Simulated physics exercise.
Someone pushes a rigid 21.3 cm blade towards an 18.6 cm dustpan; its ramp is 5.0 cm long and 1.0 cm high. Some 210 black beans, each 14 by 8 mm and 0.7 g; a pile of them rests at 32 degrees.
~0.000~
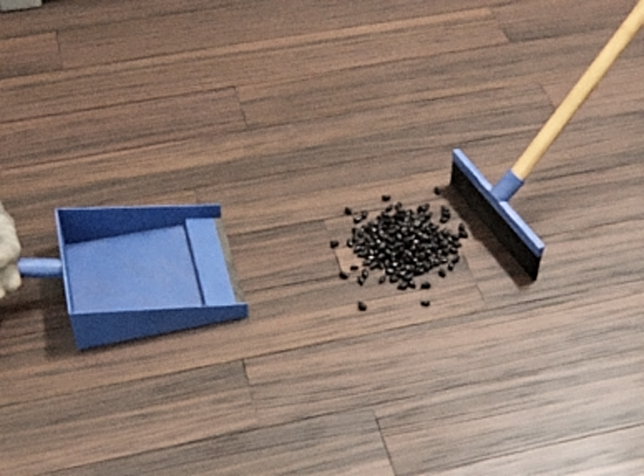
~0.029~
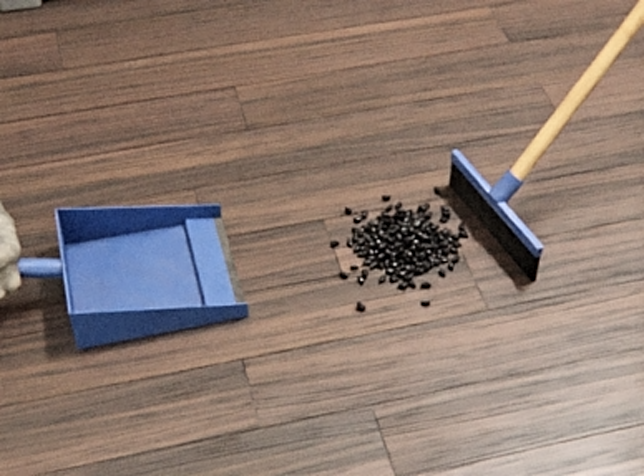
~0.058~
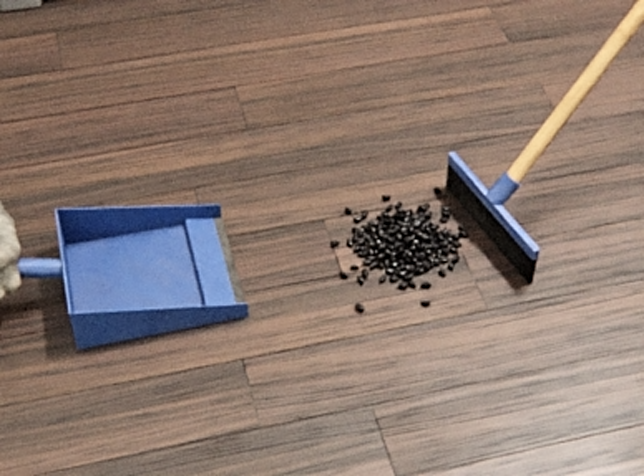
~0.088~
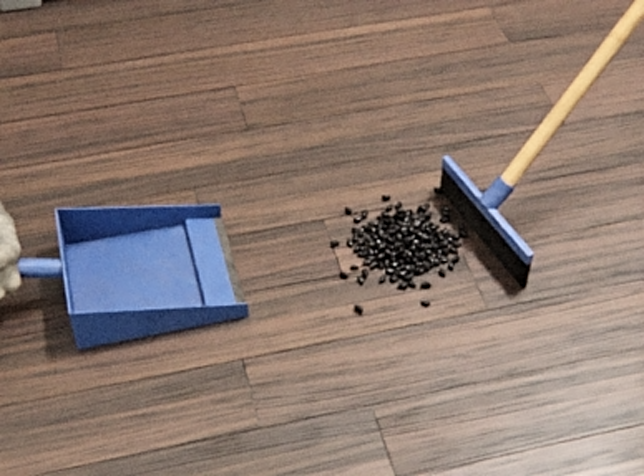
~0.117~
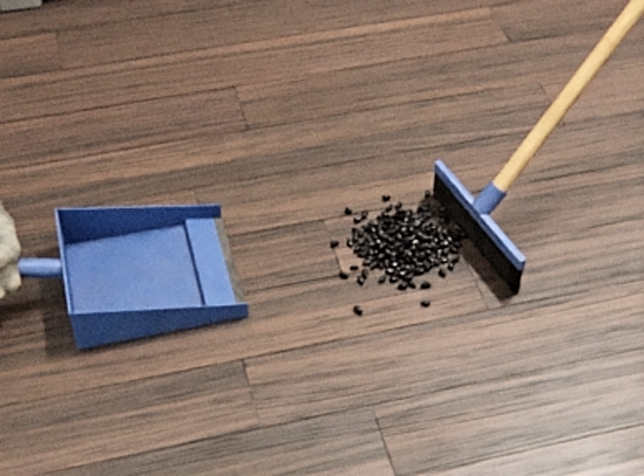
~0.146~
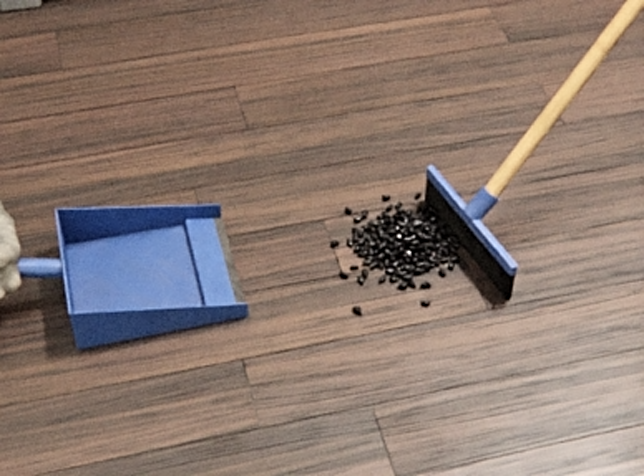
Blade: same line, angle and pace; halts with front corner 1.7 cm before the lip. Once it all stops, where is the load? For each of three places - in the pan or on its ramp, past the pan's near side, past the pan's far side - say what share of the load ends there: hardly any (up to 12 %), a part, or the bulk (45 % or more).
In the pan or on its ramp: Hardly any; past the pan's near side: The bulk; past the pan's far side: Hardly any.
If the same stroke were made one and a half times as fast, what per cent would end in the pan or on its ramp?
Then some 5 in a hundred.
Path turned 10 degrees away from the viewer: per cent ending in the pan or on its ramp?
That gives near 20 in a hundred.
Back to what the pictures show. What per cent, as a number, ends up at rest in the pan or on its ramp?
Some 5 per cent.
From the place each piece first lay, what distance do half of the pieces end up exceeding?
Roughly 26 centimetres.
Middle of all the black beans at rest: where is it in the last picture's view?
Roughly (258, 319).
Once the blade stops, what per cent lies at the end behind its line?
Estimate: Near 40 %.
After 0.42 s, middle of the blade 18 cm from the lip; 0 % over the lip, far side 0 %, near side 25 %.
After 0.61 s, middle of the blade 9 cm from the lip; 0 % over the lip, far side 0 %, near side 45 %.
Then, at 0.92 s, middle of the blade 4 cm from the lip; 5 % over the lip, far side 0 %, near side 50 %.
At rest (2.7 s), pan 5 %, near side 50 %, far side 0 %, in front of the lip or behind the blade 40 %.
